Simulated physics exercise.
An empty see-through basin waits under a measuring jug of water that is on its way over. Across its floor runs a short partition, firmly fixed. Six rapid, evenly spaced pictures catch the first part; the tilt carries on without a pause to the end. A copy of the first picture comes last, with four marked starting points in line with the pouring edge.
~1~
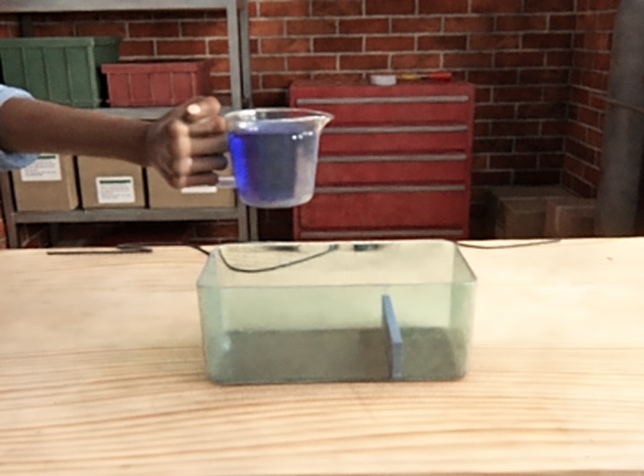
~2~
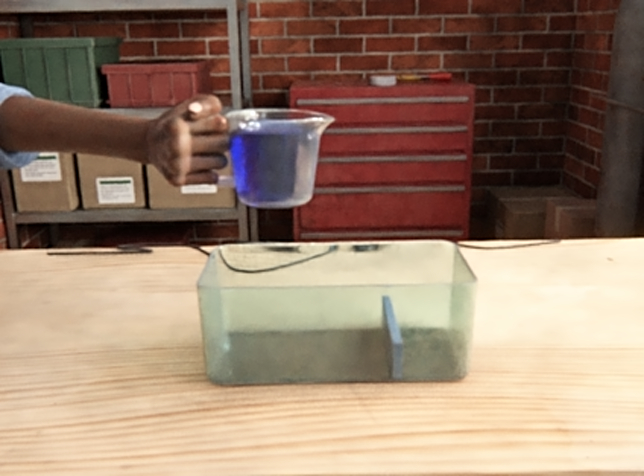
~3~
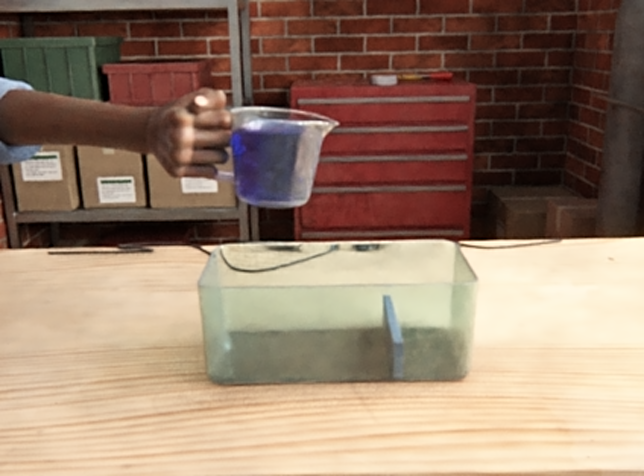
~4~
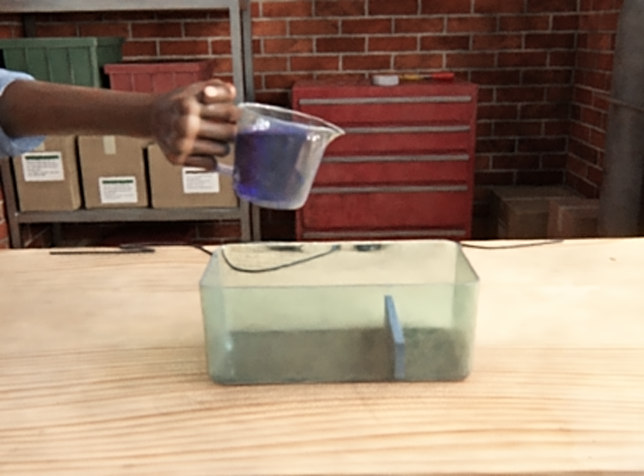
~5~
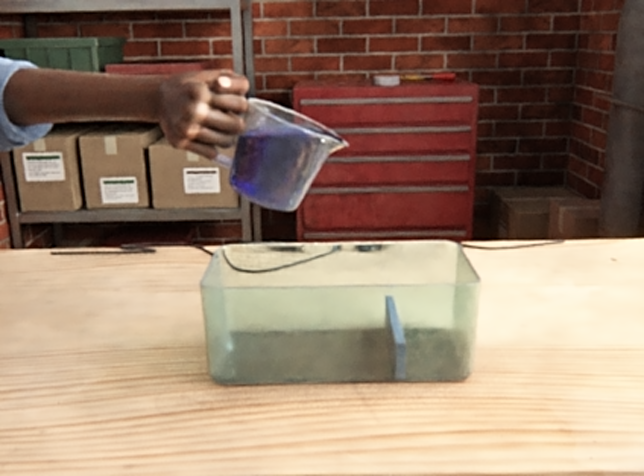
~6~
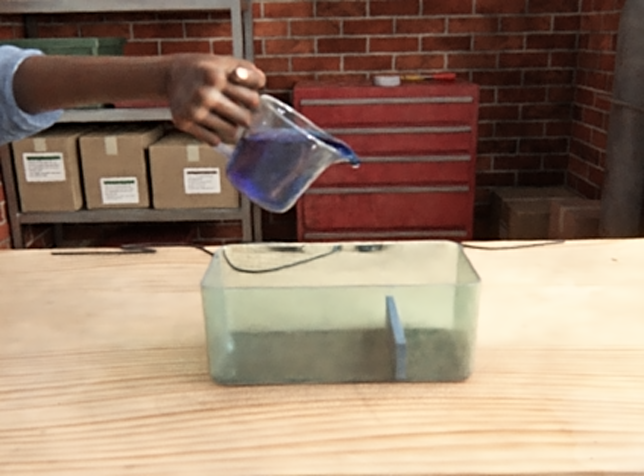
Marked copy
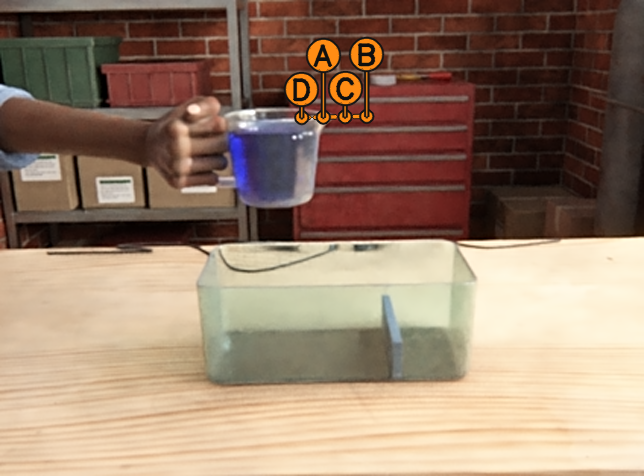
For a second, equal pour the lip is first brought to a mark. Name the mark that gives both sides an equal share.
Place C does it best.
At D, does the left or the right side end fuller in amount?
The left side.
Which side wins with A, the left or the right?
The left one.
In orange, A at (323, 117); B at (366, 116); C at (345, 116); D at (301, 117).
With A, about 84 % ends left of the wall and 14 % right of it.
With B, about 32 % ends left of the wall and 67 % right of it.
With C, about 55 % ends left of the wall and 44 % right of it.
With D, about 91 % ends left of the wall and 6 % right of it; 3 % is lost outside.
